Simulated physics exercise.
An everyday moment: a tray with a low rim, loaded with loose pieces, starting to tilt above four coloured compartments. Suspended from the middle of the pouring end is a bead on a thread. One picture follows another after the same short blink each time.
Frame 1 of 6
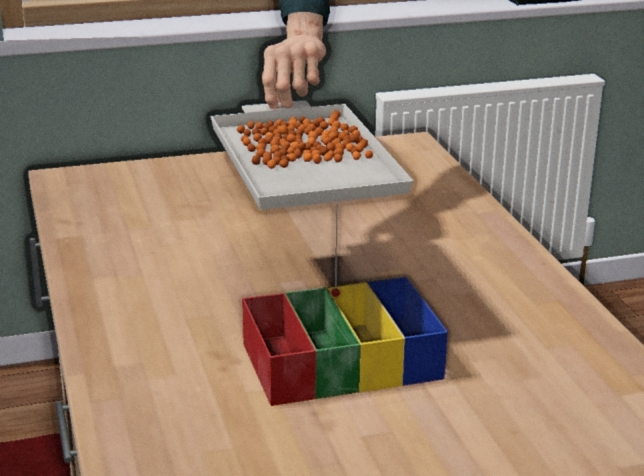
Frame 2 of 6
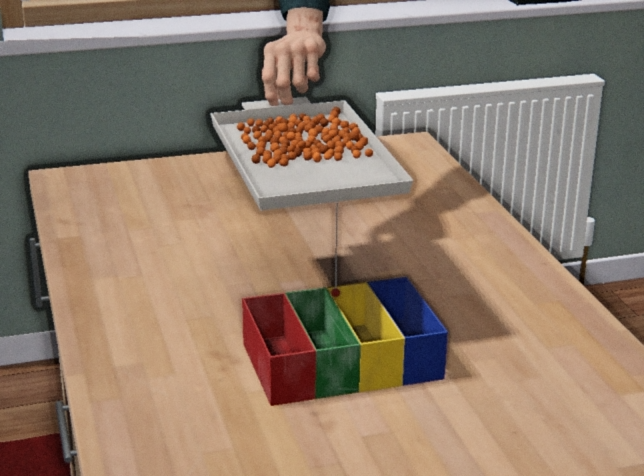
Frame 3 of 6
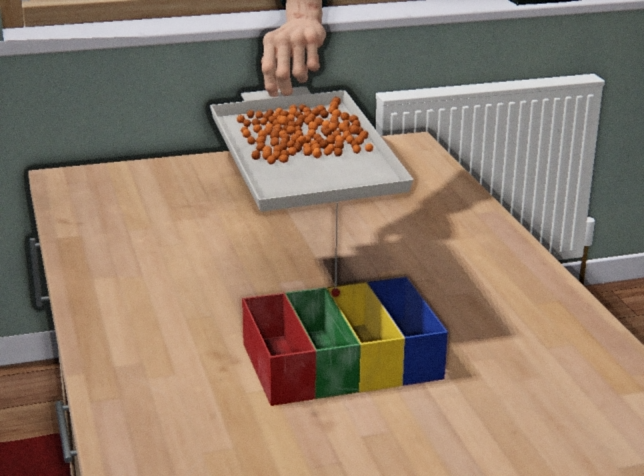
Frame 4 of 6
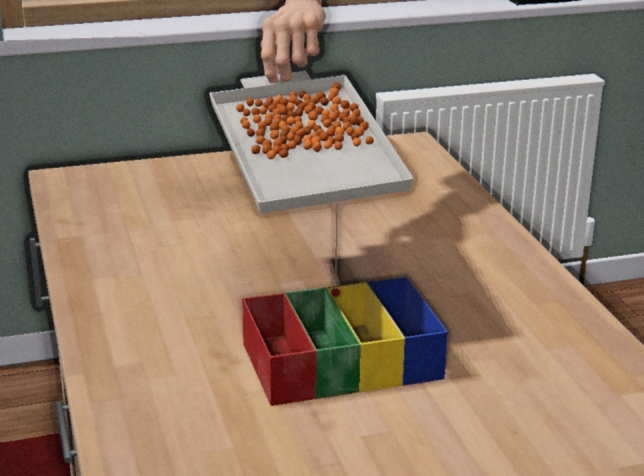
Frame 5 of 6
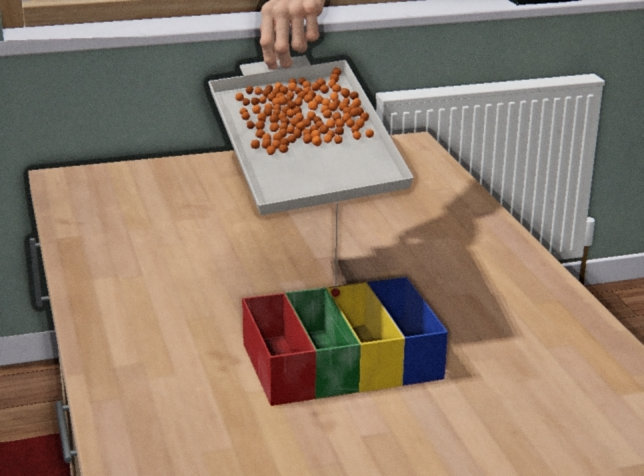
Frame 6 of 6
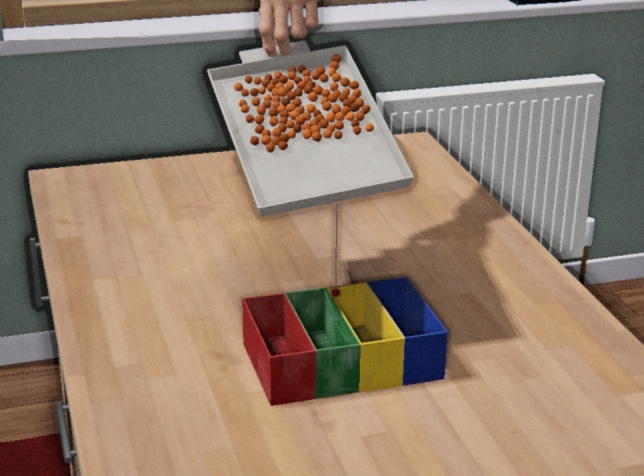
The clip opens on a hand holding a shallow grey tray of small orange pieces above red, green, yellow and blue compartments on a wooden table. The hand gradually raises the back of the tray, steepening its tilt, while the front edge dips slightly at its left corner and the pieces remain clustered.
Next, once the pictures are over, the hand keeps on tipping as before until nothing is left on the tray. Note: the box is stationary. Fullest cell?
Fullest: Red.
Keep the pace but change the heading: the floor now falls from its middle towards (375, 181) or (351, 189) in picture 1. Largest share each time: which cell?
Case 1 goes to that blue cell, case 2 to the blue cell.
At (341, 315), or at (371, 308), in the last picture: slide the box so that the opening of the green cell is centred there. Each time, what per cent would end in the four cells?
50 per cent, then 20 per cent.
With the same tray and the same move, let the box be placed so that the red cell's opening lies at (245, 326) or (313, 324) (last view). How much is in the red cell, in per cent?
30 and 20 in a hundred.
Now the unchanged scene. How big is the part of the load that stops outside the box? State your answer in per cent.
Share outside: Near 10 %.
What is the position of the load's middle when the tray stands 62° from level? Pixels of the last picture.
Centre estimate: (296, 189).
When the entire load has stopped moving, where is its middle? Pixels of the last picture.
The centre comes to rest close to (289, 372).
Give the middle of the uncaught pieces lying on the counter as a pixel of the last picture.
Roughly at (201, 388).
Shortly afterwards, tray tipped steeply; the bulk on the tray; only a few in the red cell; only a few in the green cell; near a quarter falling or outside the box.
Next, tray tipped right over; near half on the tray; near a quarter in the red cell; a little in the green cell; only a few in the yellow cell; only a few in the blue cell; a little falling or outside the box.
Some moments later, tray tipped past a quarter turn; near half in the red cell; near a quarter in the green cell; a little in the yellow cell; only a few in the blue cell; a little falling or outside the box.
In the end, tray tipped past a quarter turn; near half in the red cell; near a quarter in the green cell; a little in the yellow cell; only a few in the blue cell; a little outside the box.
